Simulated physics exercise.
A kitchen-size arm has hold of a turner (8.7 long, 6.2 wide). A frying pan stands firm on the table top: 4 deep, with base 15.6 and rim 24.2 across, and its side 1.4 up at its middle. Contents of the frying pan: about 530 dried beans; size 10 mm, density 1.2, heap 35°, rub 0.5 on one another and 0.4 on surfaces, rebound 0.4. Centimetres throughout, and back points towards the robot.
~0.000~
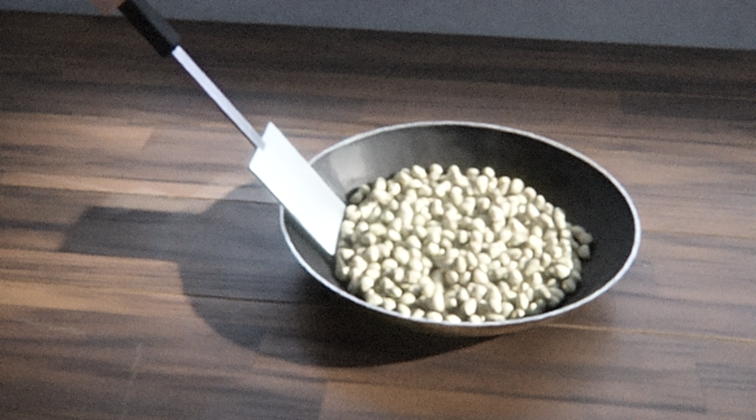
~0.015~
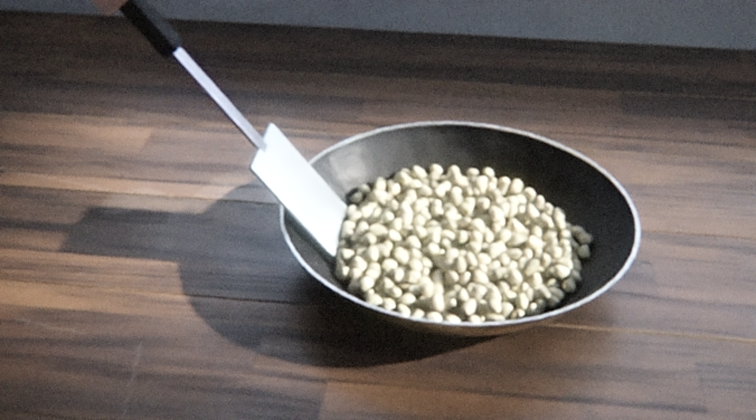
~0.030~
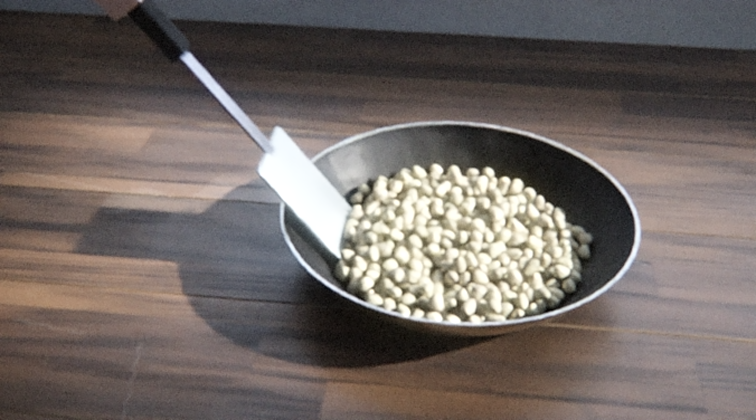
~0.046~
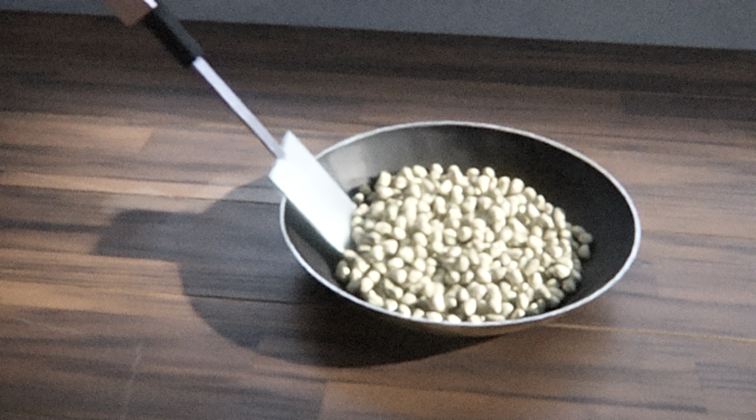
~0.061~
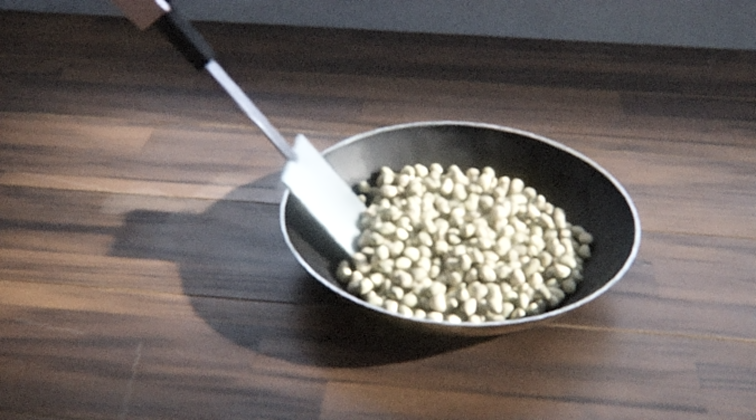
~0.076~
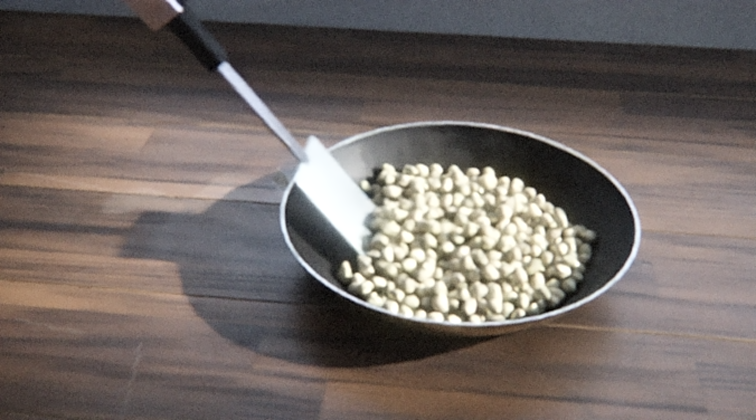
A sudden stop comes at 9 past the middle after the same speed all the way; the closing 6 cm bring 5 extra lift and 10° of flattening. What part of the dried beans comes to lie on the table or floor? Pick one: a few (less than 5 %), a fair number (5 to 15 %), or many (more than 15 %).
A fair number, 5 to 15 %.
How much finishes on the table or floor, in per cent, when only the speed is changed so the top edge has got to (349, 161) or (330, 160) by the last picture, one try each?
20 % and 20 %.
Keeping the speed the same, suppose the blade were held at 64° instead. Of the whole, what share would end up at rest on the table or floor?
It would be near 10 per cent.
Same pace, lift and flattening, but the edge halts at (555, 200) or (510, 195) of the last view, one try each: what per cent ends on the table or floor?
Estimates, in order: 0 % and 0 %.
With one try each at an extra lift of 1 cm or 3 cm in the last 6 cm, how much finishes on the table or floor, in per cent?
Estimates, in order: 15 % then 15 %.
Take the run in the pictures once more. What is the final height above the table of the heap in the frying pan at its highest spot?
Some 5.0 cm above the table.
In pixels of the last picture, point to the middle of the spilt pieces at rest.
Approximately at (743, 266).
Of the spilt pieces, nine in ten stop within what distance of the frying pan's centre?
About 30 cm.
After 0.18 s, sloping 52°, highest piece 15 above the table; 533 in the frying pan, 1 on the blade or in flight.
After 0.27 s, sloping 48°, highest piece 14 above the table; 532 in the frying pan, 2 on the blade or in flight.
After 0.52 s, sloping 42°, highest piece 5 above the table; 481 in the frying pan, 52 on the table or floor, 1 on the blade or in flight.
After 1.57 s, sloping 42°, highest piece 5 above the table; 481 in the frying pan, 53 on the table or floor.
In the end, 481 in the frying pan, 53 on the table or floor. That is 10 % on the table or floor.
